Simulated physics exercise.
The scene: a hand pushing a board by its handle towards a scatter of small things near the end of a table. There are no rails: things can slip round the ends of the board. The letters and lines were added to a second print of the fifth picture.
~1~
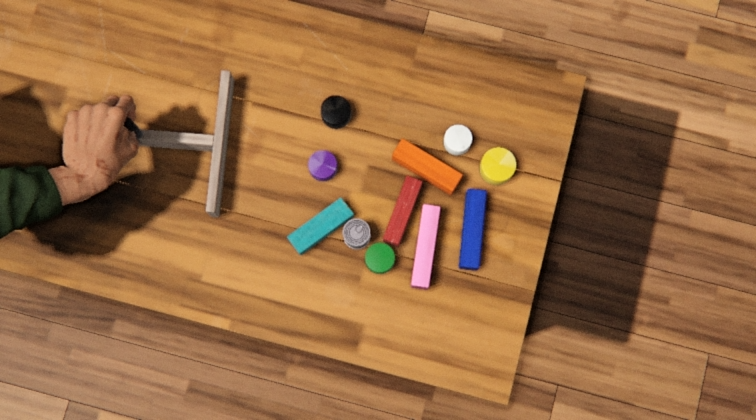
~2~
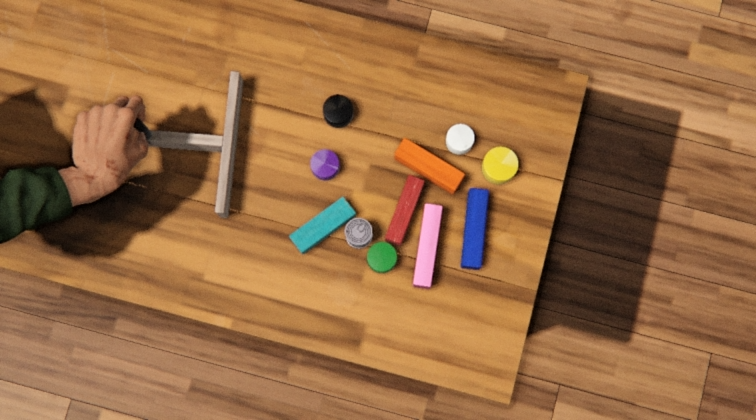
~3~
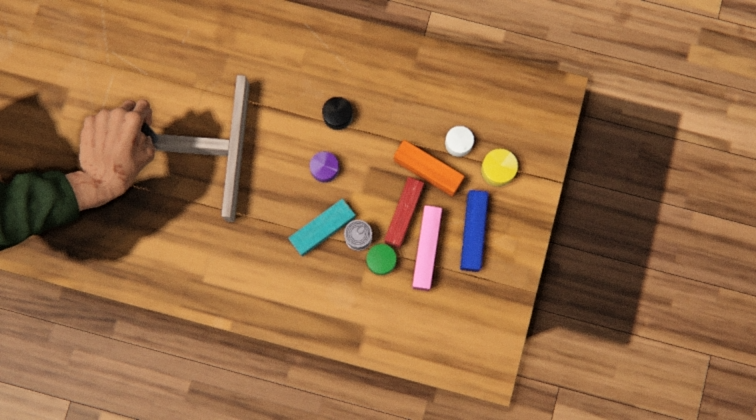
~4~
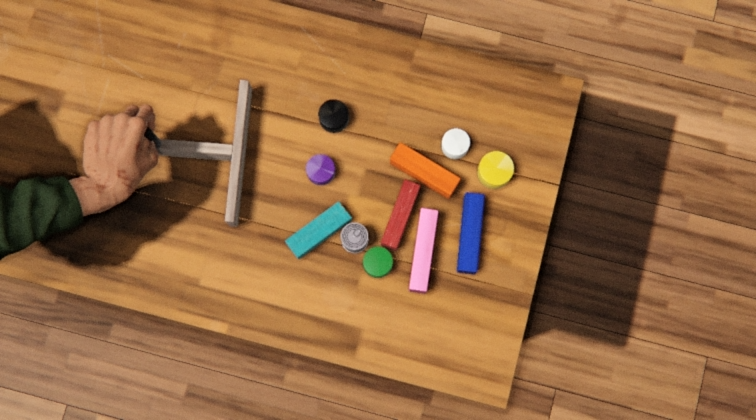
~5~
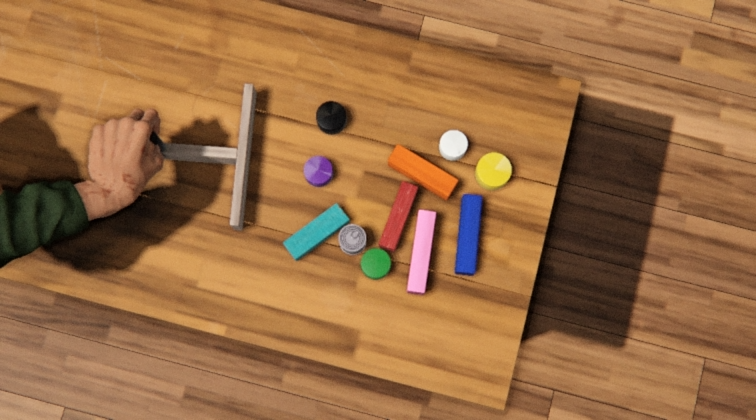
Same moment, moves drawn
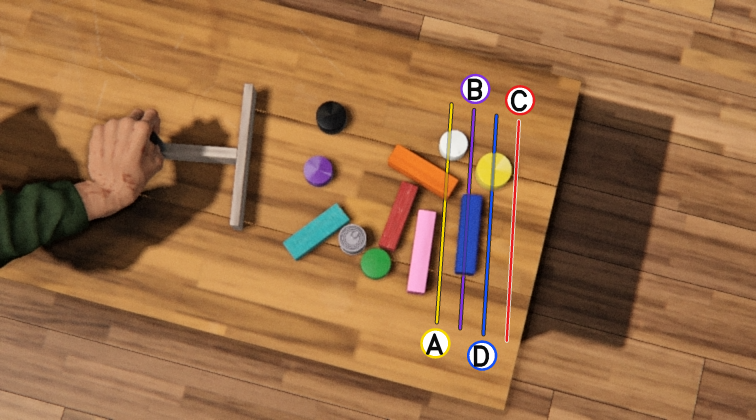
A hand in a green sleeve pushes a T-shaped board by its handle to the right across a wooden table, toward a scatter of colourful sticks and small round tins. The board advances a short way, then creeps more slowly, still short of the purple and black tins, and the scattered pieces stay in place on the tabletop.
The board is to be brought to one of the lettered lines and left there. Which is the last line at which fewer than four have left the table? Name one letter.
D is the last line within the limit.
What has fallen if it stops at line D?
The blue stick goes over.
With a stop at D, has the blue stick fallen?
Yes.
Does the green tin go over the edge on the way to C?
By then, yes.
On the copy, A at (444, 211); B at (467, 217); C at (513, 229); D at (490, 223).
On D. First, board (331, 176); black tin (357, 121); green tin (379, 266).
Then, board (420, 199); blue stick (503, 231); pink stick (497, 257).
Finally, board (489, 217); blue stick over the edge; pink stick (543, 247); one fallen.
By contrast, A is within the limit but short; B is within the limit but short; C drops five.
